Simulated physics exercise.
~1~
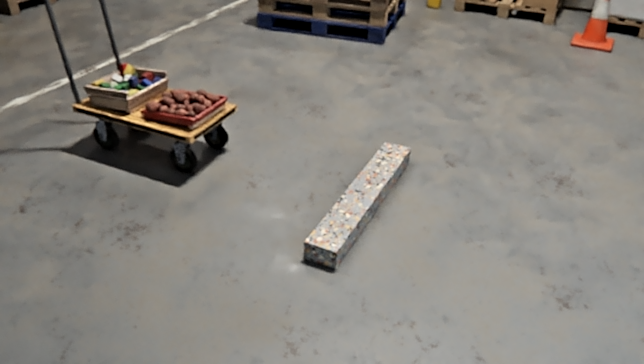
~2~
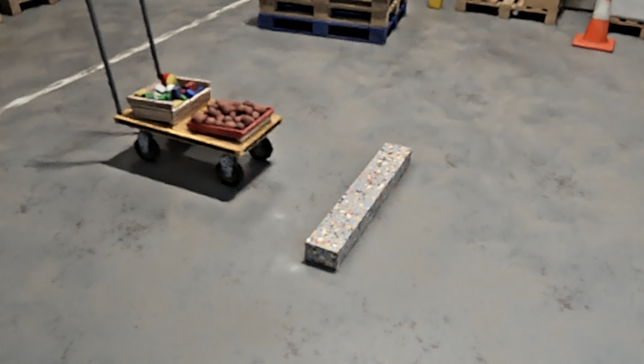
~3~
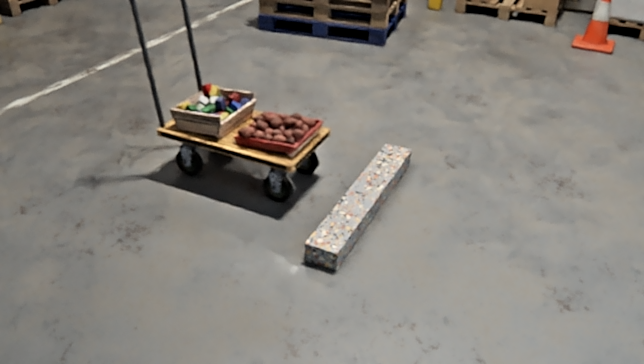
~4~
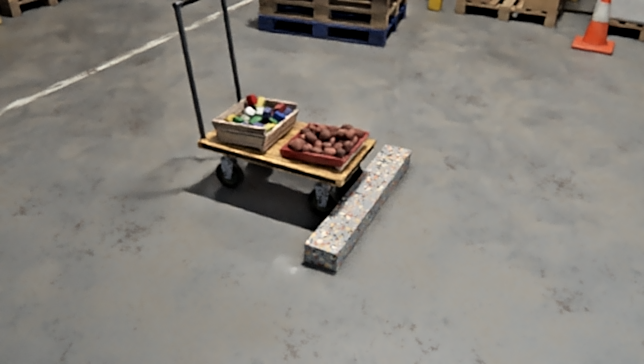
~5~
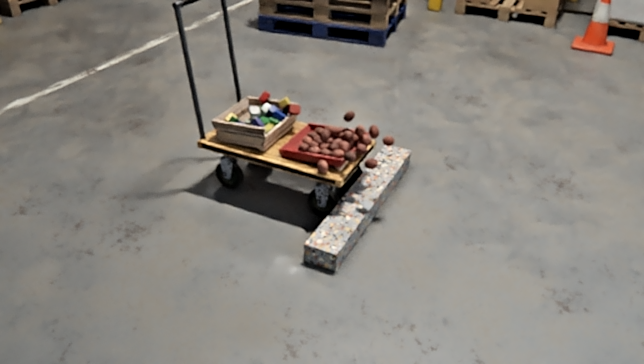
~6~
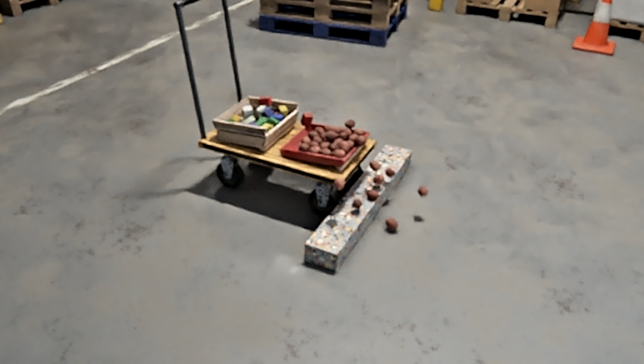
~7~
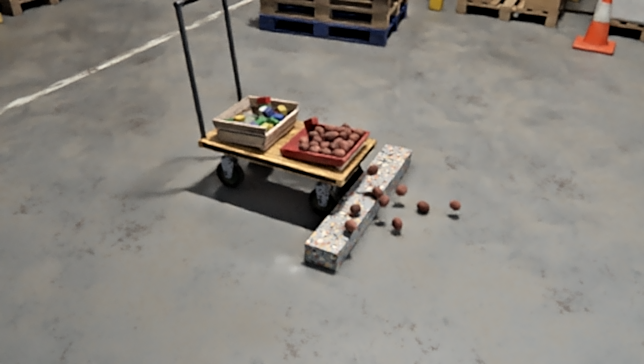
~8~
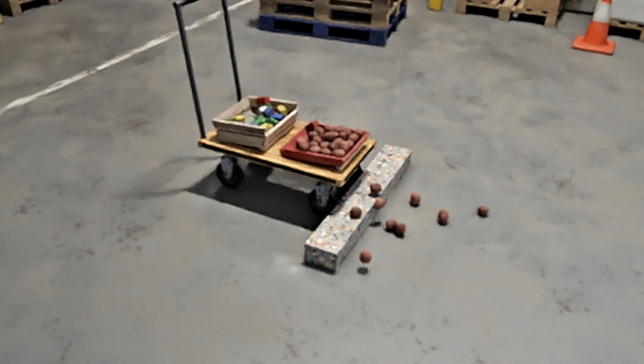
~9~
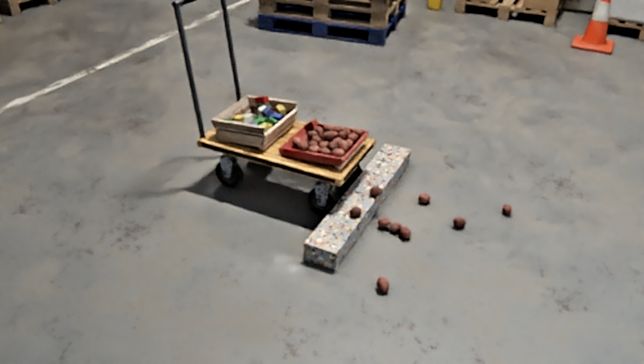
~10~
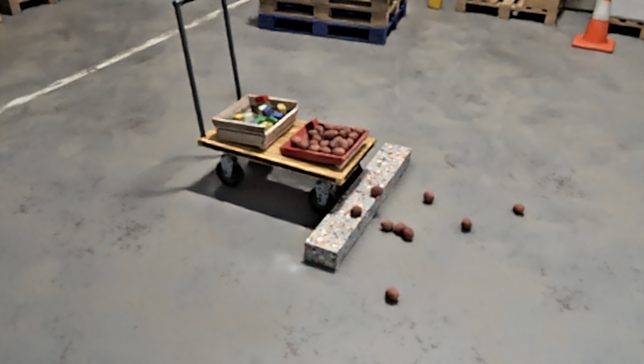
Flatbed trolley rolling right and stopping dead against a speckled beam, several red potatoes spilling over it and scattering across concrete floor.
